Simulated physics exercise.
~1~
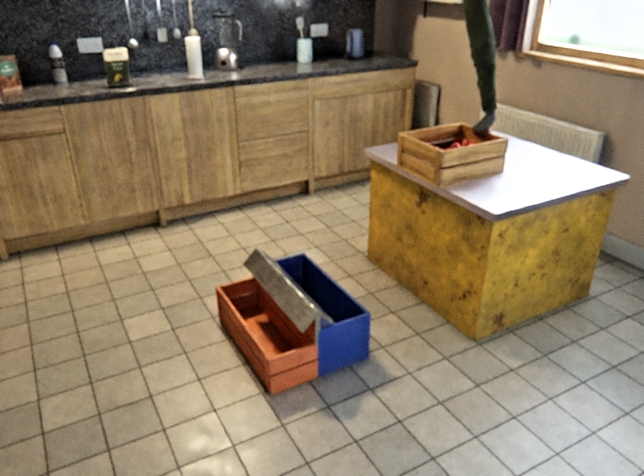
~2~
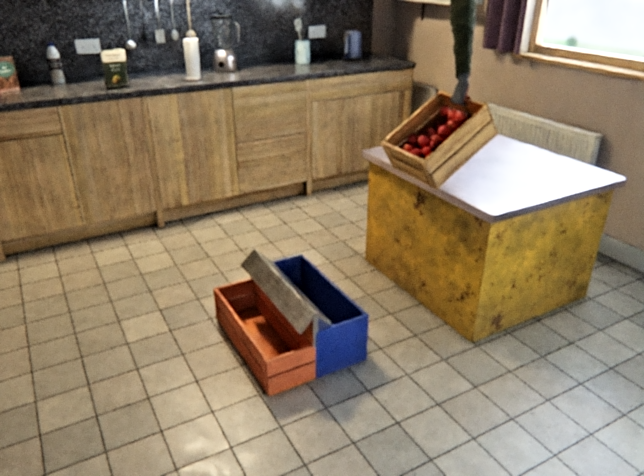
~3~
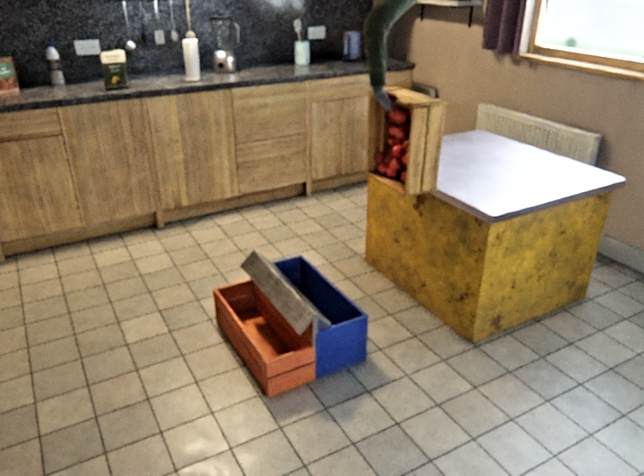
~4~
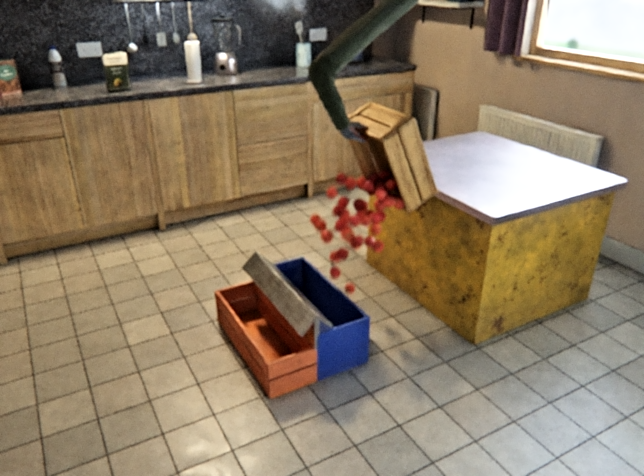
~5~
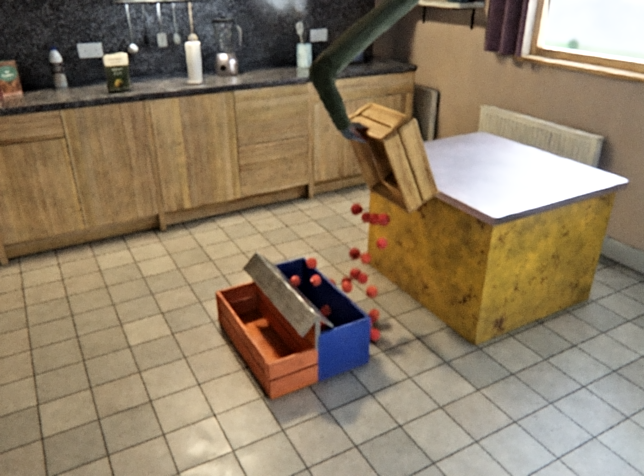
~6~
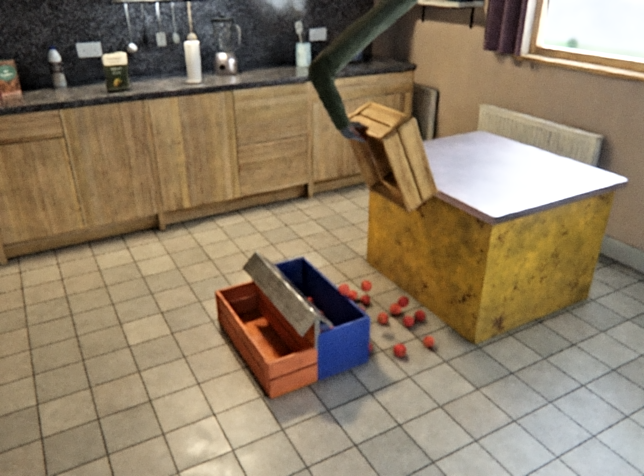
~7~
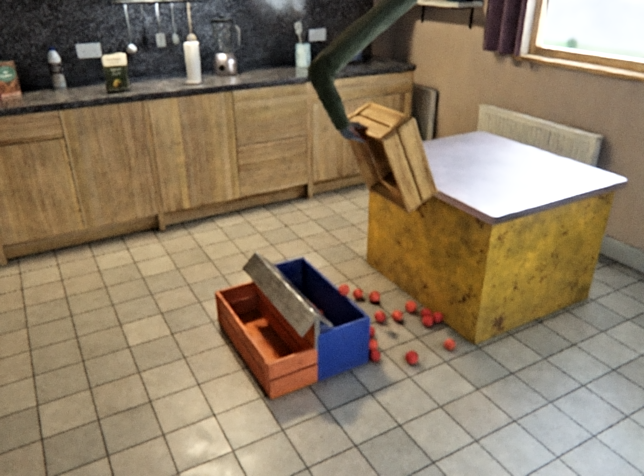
Red tomatoes tumbling from a wooden crate tipped by a dark arm, many missing the blue tote and scattering across kitchen tiles.
